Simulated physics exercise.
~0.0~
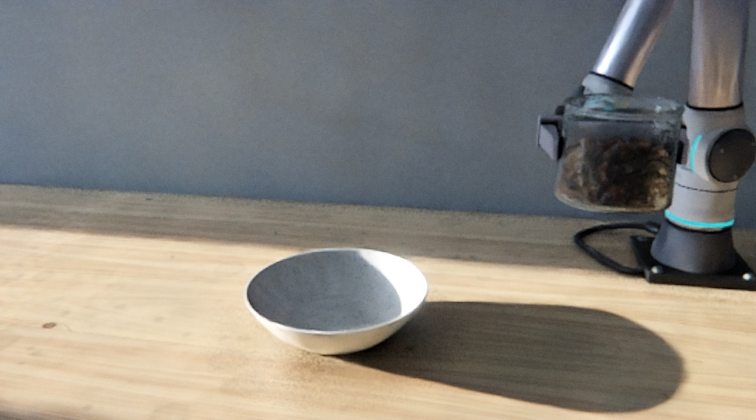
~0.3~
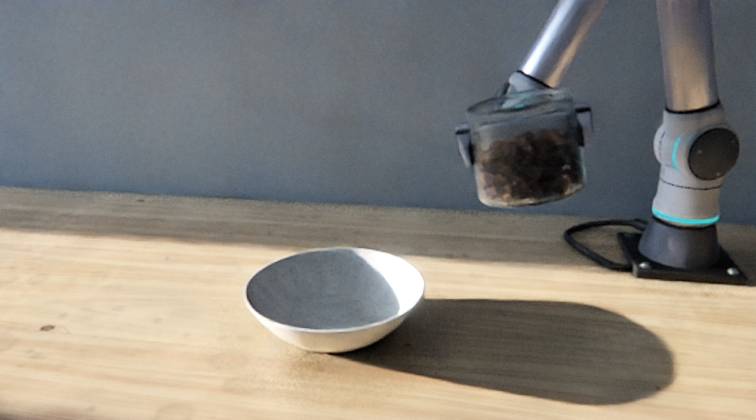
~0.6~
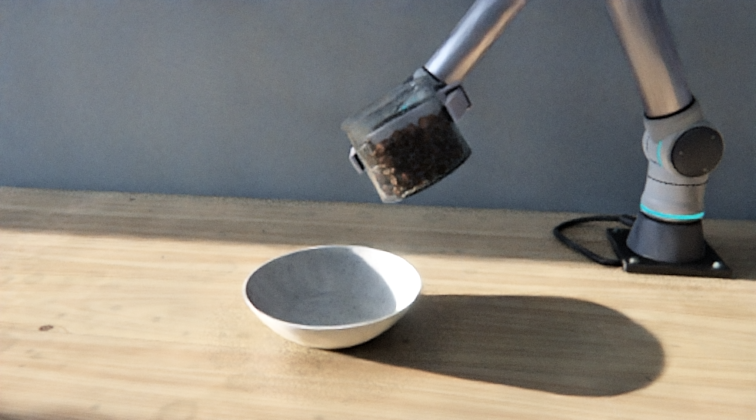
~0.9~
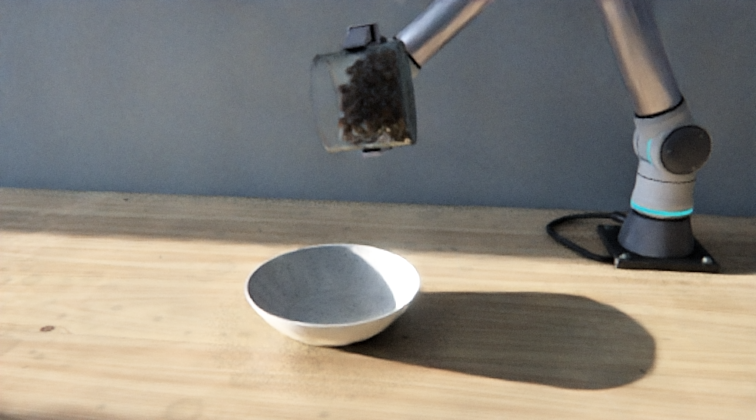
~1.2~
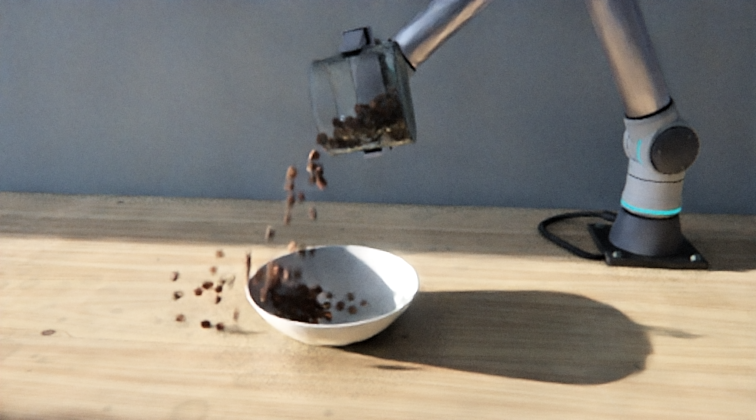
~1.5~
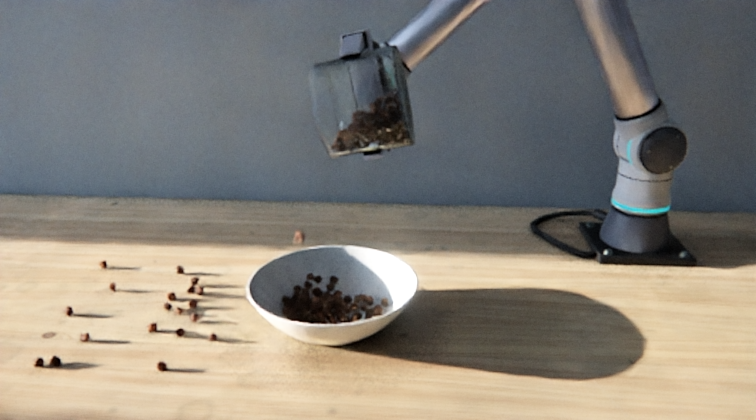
On a sunlit wooden table top against a grey wall, a robot arm at the right holds a clear cup partly filled with brown pellets, while an empty pale bowl sits in front. The arm carries the cup left, tipping it as it goes, until it lies on its side above the bowl. Pellets then spill from its mouth, most dropping into the bowl while others scatter past its left edge. The arm holds the cup still, tilted. At the end, many pellets remain in the cup, a smaller pile rests in the bowl, and stray ones dot the table to the left.
